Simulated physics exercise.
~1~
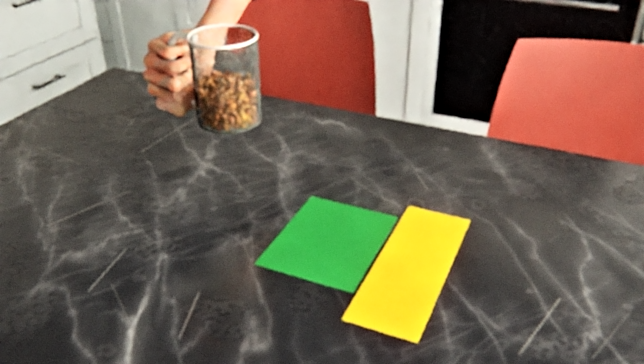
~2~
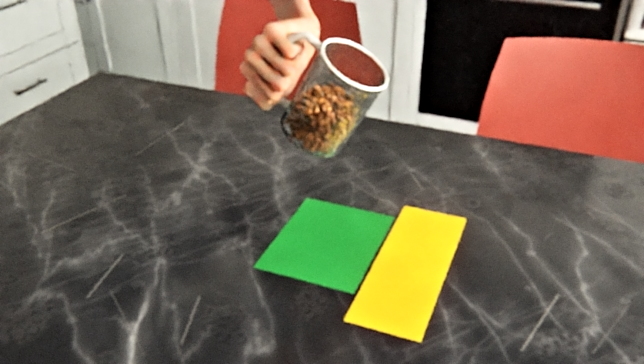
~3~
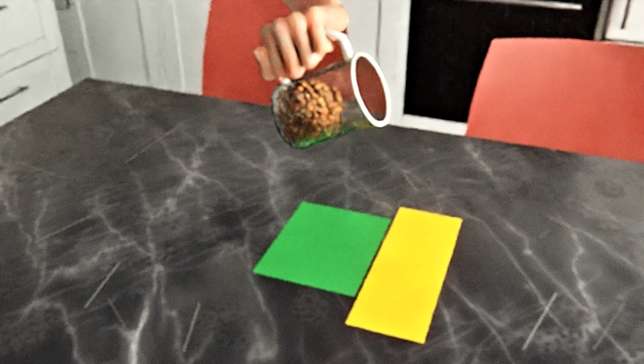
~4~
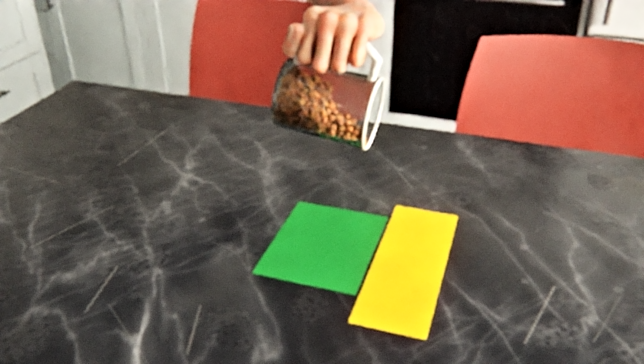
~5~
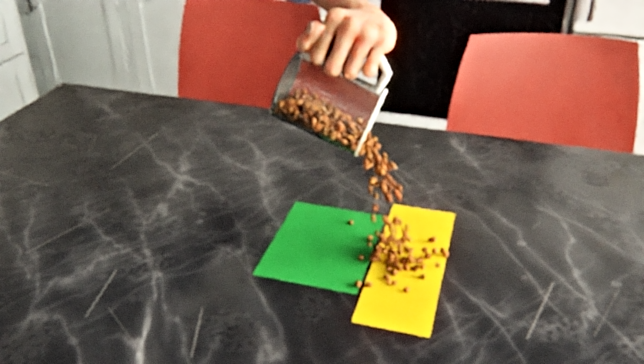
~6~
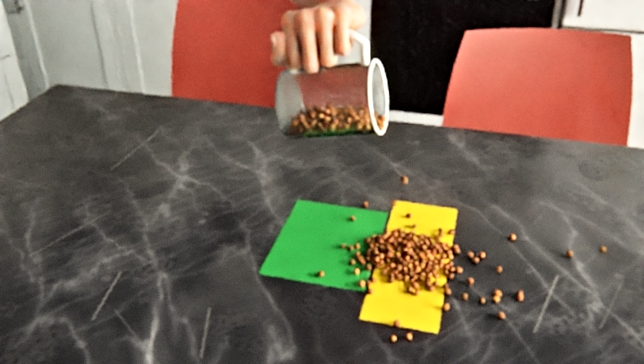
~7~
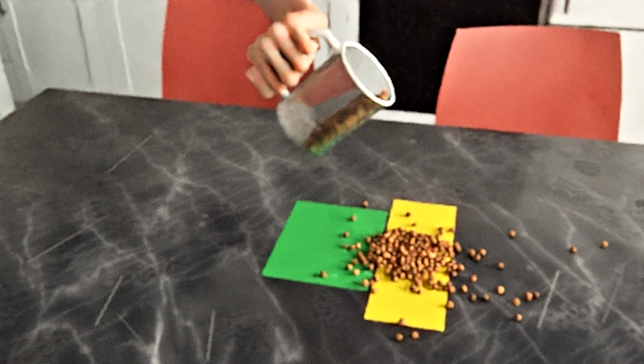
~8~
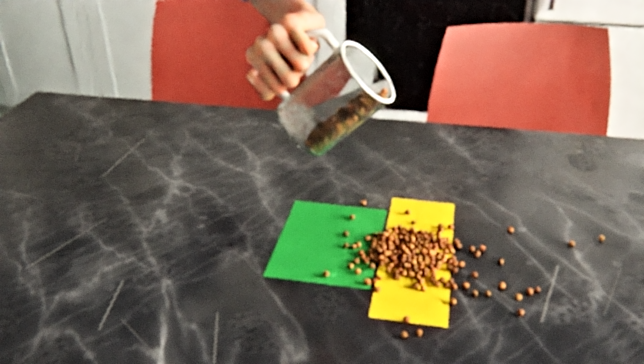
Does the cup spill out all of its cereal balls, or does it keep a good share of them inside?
The cup keeps a good share of the cereal balls inside. Another large share rests on the yellow mat, while only a few lie on the green mat and the bare table.
